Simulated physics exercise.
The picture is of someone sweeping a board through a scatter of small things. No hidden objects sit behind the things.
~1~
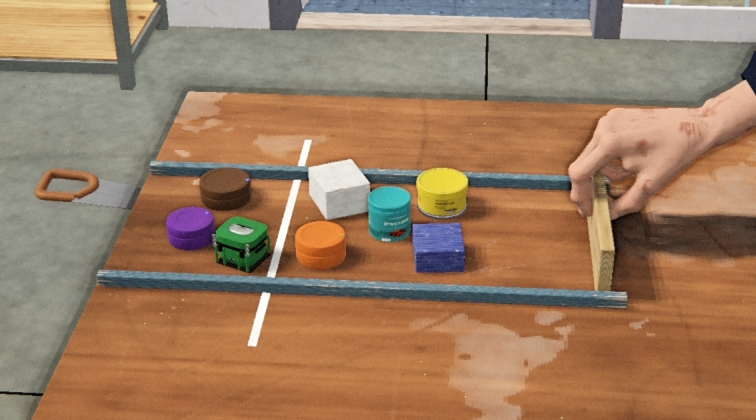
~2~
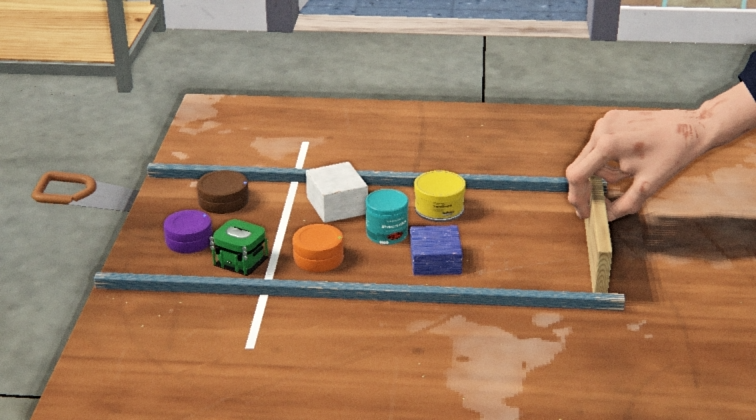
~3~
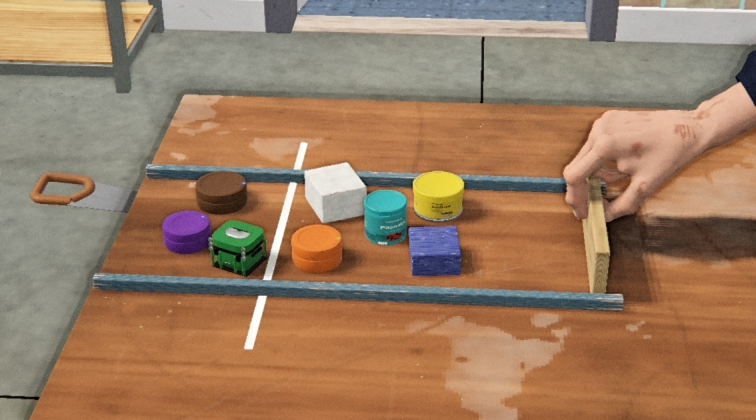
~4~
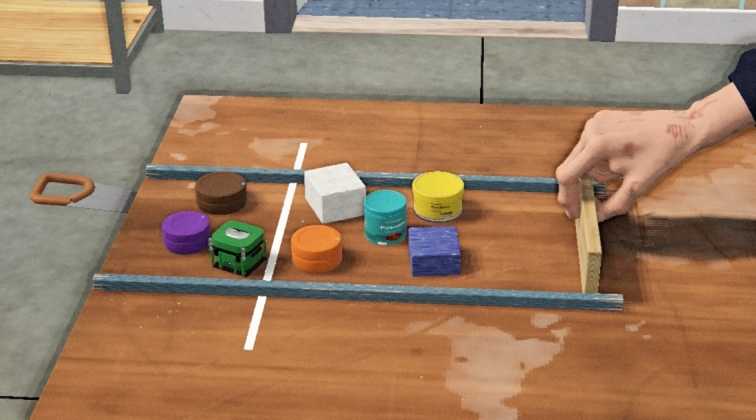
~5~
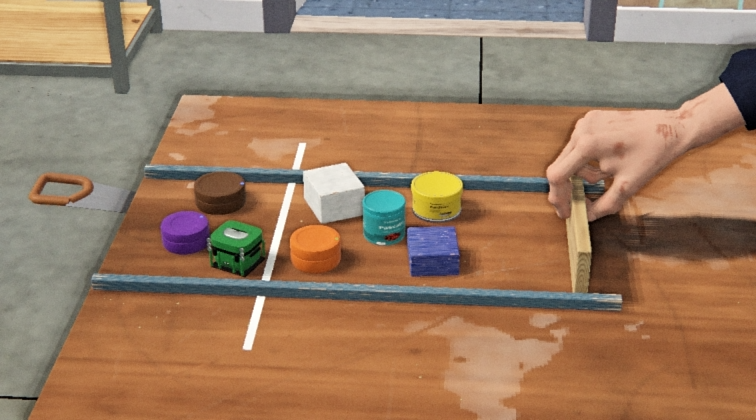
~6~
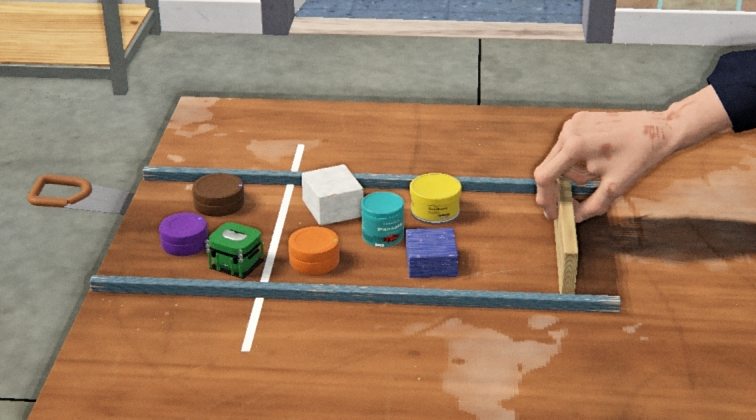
On a wooden tabletop, eight small colorful items, among them lids, a green case, a white block and a yellow pot, sit scattered between two rails across a white tape line. A hand holds a board upright at the right, then slides it a short way left, while the items stay in place, untouched.
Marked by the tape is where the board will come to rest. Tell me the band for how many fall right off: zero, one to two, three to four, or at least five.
Band: Zero.
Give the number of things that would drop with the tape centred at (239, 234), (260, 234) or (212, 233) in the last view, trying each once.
Going through them in order, you'd see 0, 0 and 1.
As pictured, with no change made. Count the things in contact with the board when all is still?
Contact count: 3.
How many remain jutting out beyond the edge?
The number is 0.
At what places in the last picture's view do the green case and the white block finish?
The first comes to rest at (158, 257), and the second at (214, 187).
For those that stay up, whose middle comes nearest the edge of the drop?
The brown lid is foremost.
Early on, none off yet; purple lid at rest near (184, 234); brown lid at rest near (219, 194); green case at rest near (236, 250).
Finally, the number that fall off is zero.
